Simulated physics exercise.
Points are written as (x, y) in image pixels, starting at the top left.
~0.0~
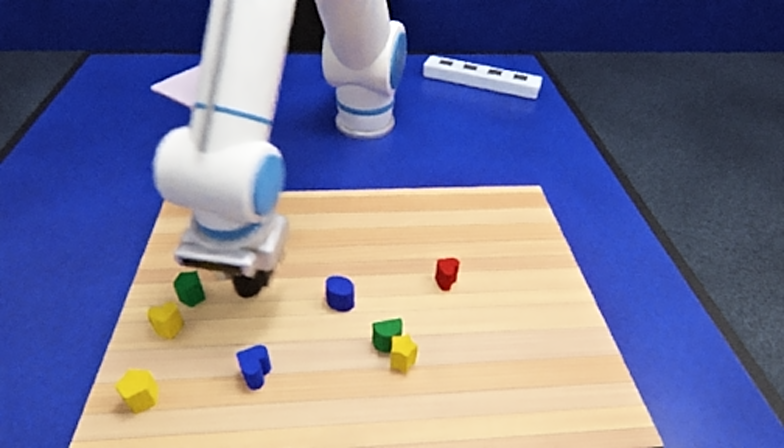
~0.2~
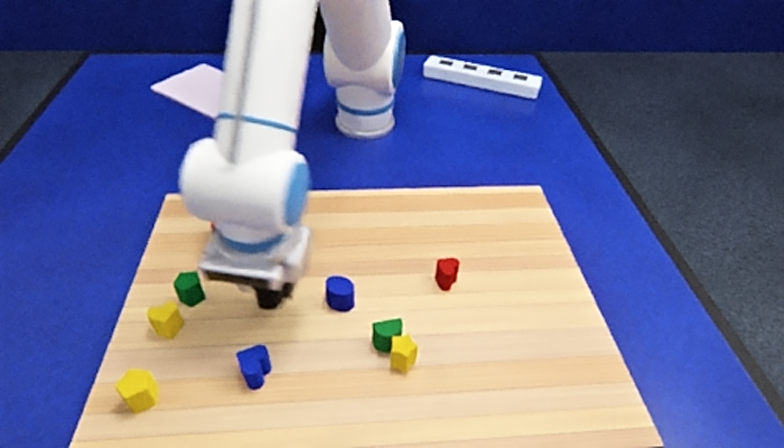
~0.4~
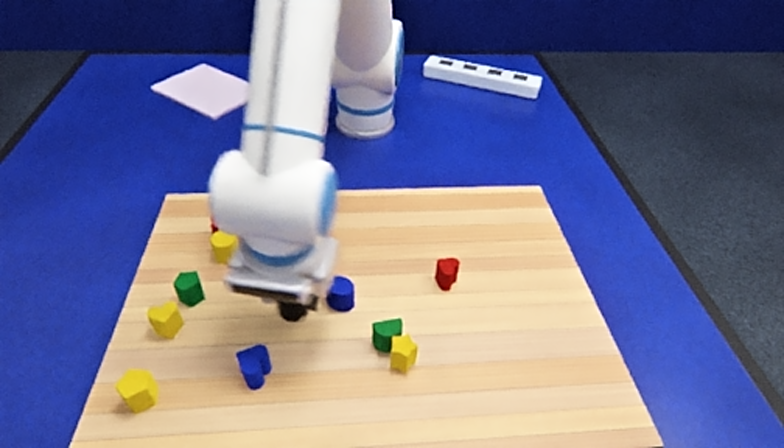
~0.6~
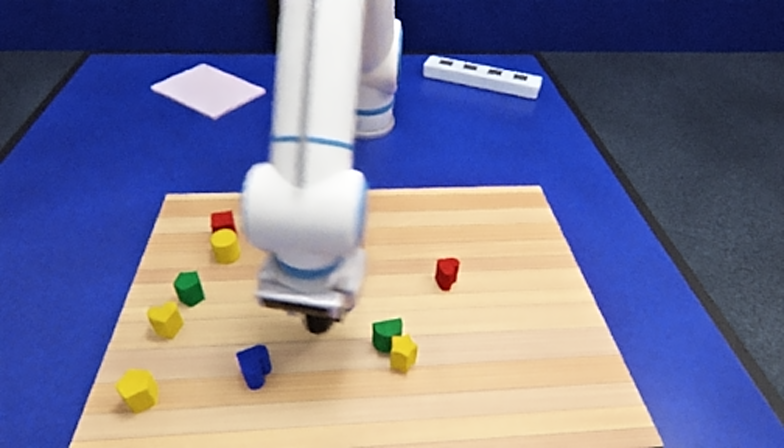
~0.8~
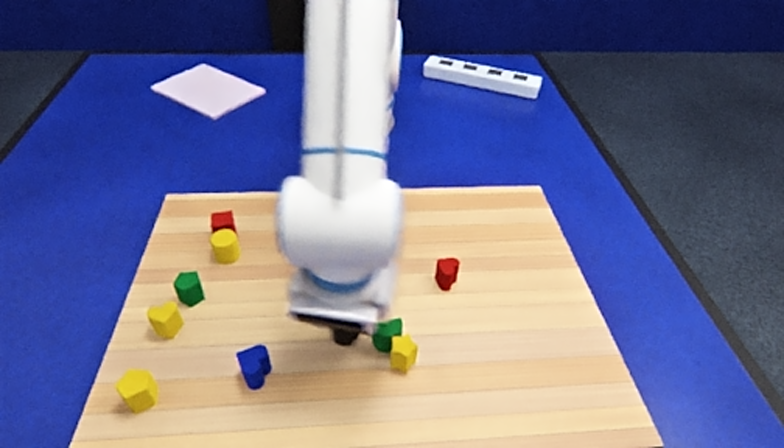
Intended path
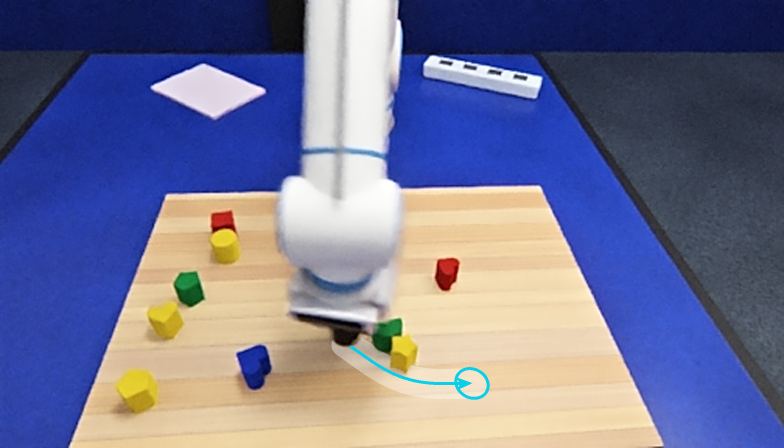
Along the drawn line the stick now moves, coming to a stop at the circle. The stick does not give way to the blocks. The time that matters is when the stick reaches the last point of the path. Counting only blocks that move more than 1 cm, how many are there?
Only one block.
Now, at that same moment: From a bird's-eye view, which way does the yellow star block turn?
Top view: Counterclockwise.
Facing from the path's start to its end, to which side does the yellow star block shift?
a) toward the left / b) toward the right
a: Toward the left.
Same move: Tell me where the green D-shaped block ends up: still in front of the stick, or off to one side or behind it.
Answer: Slipped away.
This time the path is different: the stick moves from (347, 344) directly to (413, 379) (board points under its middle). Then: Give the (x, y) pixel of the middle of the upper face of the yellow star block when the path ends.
At pixel (440, 354).
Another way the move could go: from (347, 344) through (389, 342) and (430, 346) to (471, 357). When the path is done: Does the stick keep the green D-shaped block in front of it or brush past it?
It is still there in front.
The drawn path runs from (347, 344) over (382, 368) and (426, 383) to (472, 383).
What follows on the original path. One third of the way, stick (383, 359); green D-shaped block (392, 326); yellow star block (409, 345), turned 25° anticlockwise.
Two thirds of the way, stick (428, 374); green D-shaped block (392, 326); yellow star block (436, 344), turned 75° anticlockwise.
At the end, stick (475, 374); blue elliptical block not moved; green D-shaped block (392, 326); yellow star block (440, 344), turned 105° anticlockwise.
